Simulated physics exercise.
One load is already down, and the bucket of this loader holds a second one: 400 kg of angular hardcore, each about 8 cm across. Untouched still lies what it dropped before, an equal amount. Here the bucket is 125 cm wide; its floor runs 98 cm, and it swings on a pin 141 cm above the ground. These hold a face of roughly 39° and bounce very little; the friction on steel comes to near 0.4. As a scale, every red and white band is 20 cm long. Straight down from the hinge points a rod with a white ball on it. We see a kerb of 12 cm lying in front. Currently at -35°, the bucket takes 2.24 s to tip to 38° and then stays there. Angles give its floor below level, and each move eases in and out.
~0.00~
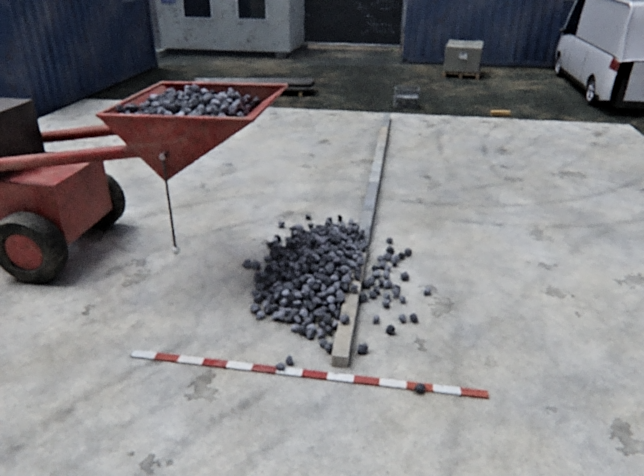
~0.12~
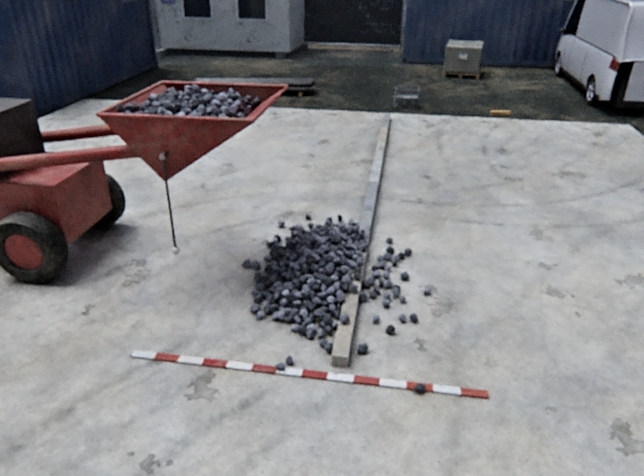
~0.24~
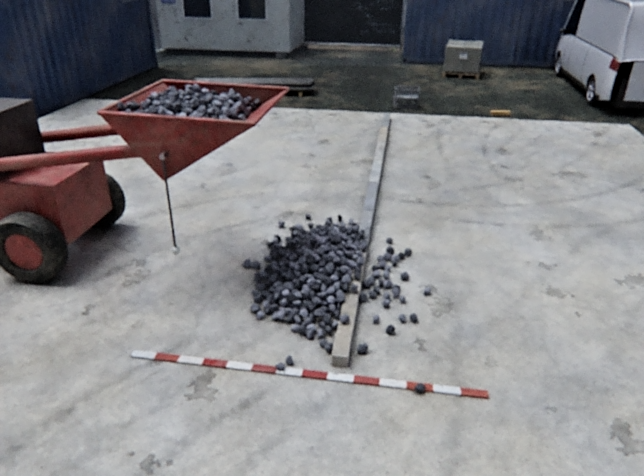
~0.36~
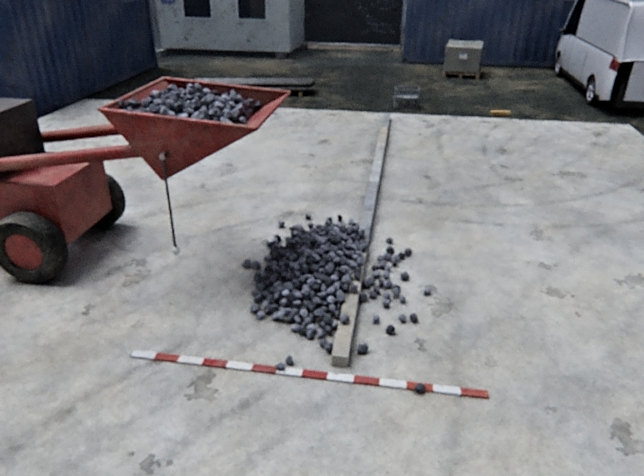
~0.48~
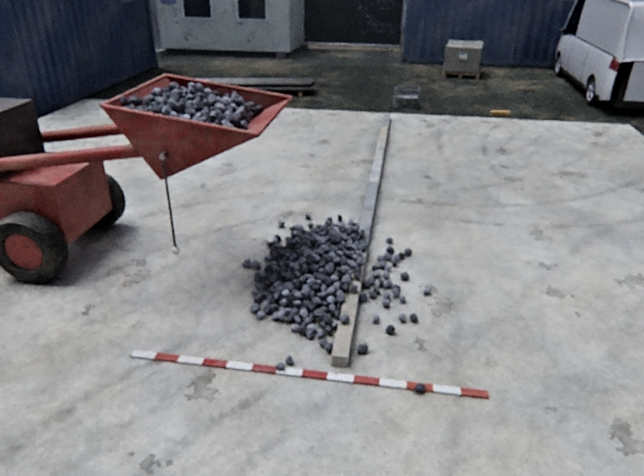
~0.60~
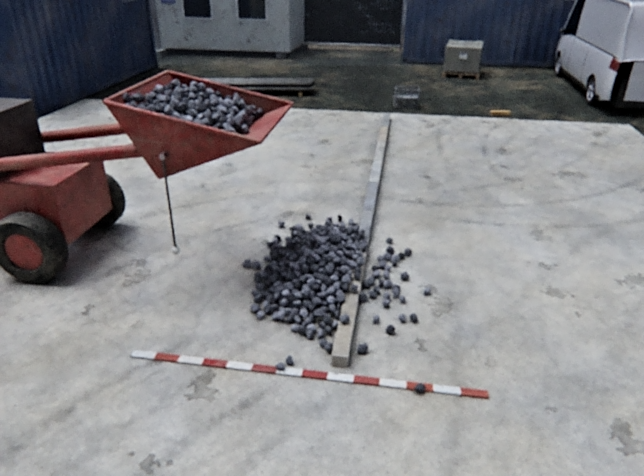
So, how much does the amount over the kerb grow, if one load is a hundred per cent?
It grows by around 1 per cent.
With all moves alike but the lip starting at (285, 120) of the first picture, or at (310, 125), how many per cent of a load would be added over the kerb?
15 % and 45 %.
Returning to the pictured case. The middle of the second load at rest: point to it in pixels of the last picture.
Their middle rests near (290, 253).
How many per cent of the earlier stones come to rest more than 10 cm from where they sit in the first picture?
The answer is about 0 per cent.
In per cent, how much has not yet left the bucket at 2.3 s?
Roughly 45 parts in a hundred of the load.
After 1.7 s the floor is at 27°; in per cent of one load, 100 in the bucket, 94 on this side of the kerb, 6 over the kerb; the foremost stones are at (410, 295).
After 2.3 s the floor is at 38°; in per cent of one load, 43 in the bucket, 151 on this side of the kerb, 6 over the kerb; the foremost stones are at (410, 295).
After 2.7 s the floor is at 38°; in per cent of one load, 8 in the bucket, 186 on this side of the kerb, 6 over the kerb; the foremost stones are at (410, 295).
After 5.4 s the floor is at 38°; in per cent of one load, 0 in the bucket, 193 on this side of the kerb, 7 over the kerb; the foremost stones are at (410, 295). Net gain over the kerb, 1.
